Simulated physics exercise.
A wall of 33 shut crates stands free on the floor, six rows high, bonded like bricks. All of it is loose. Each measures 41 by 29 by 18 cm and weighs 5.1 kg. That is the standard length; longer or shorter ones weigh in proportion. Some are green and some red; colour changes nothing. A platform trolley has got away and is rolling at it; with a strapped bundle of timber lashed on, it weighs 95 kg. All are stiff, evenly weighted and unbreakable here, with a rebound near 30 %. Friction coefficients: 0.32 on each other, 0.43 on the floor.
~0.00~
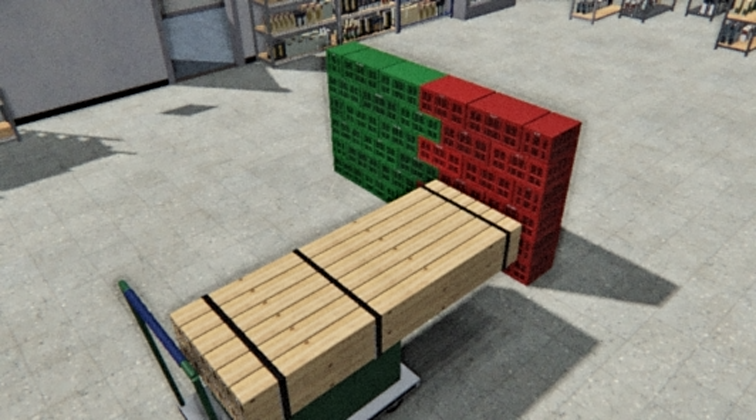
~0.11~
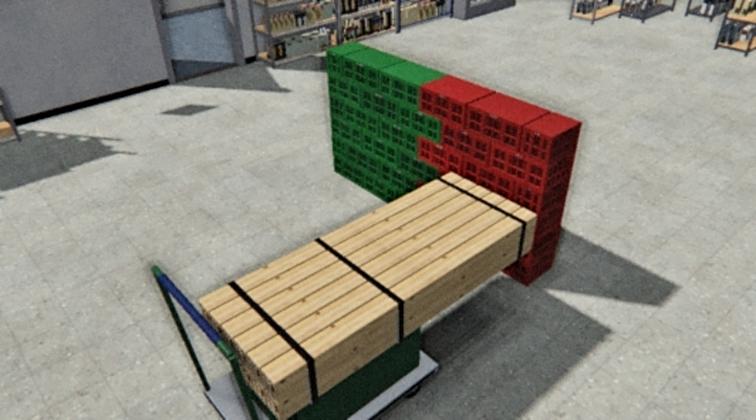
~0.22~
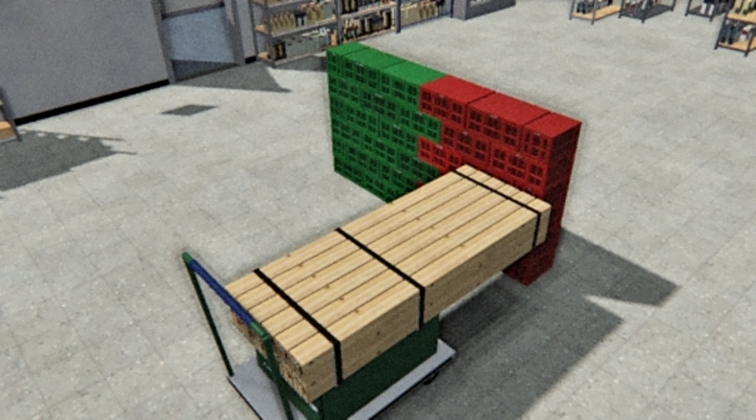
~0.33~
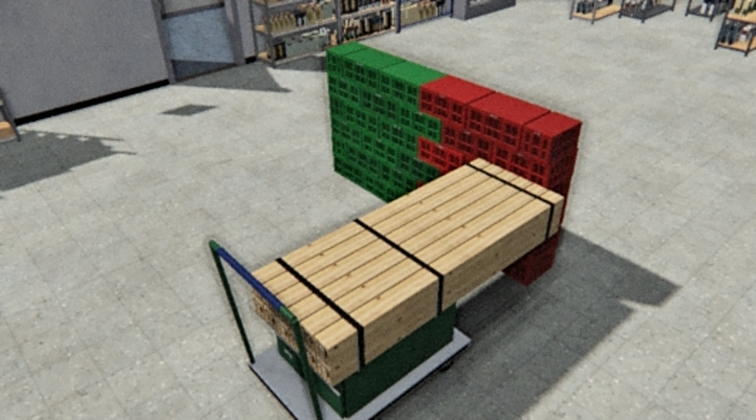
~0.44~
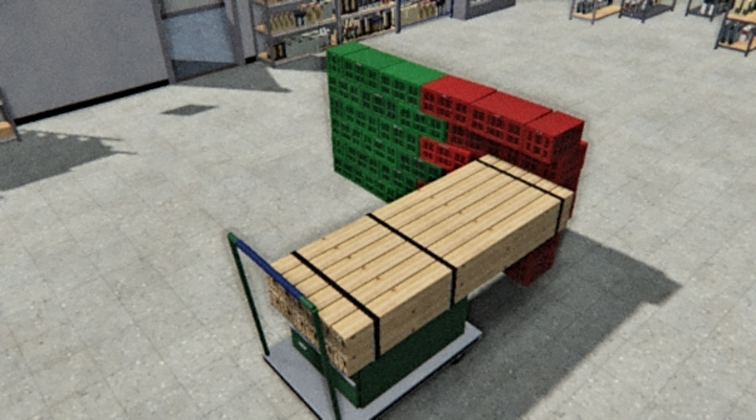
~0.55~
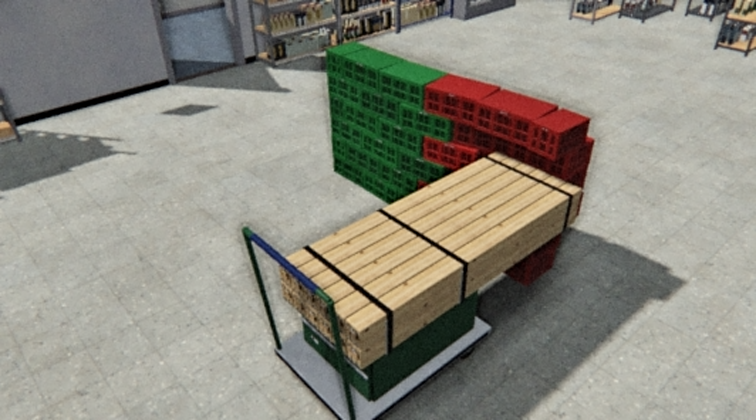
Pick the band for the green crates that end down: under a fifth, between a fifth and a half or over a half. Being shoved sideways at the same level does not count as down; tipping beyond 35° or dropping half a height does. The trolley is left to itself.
It comes to less than a fifth.
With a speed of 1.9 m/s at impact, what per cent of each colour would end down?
In that case green 10, red 70 per cent.
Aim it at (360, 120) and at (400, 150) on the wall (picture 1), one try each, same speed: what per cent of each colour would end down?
Green 70 then 0, red 10 then 0 per cent.
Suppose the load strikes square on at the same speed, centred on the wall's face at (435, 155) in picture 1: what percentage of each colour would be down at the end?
Then green 30, red 60 per cent.
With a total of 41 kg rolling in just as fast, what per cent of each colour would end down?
In that case green 0, red 0 per cent.
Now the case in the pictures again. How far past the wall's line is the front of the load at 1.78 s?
About 50 cm past it.
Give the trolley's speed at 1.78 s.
Near 0.1 m/s.
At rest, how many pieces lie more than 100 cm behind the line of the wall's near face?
Roughly 8 of them.
After 0.92 s, load 31 cm past the wall's line, still rolling; none of the 18 green crates down (0 of 33 in all colours); top green crate unmoved; top red crate 15° from how it stood.
After 1.30 s, load 41 cm past the wall's line, still rolling; 2 of the 18 green crates down (14 of 33 in all colours); top green crate unmoved; top red crate 50° from how it stood, 41 cm lower.
After 1.78 s, load 50 cm past the wall's line, still rolling; 2 of the 18 green crates down (14 of 33 in all colours); top green crate unmoved; top red crate on its side.
In the end (2.6 s), load 54 cm past the wall's line, stopped; 2 of the 18 green crates down (14 of 33 in all colours); top green crate unmoved; top red crate on its side. That is 11 per cent. From the last view, middles, top green crate near (349, 59), top red crate near (621, 125).
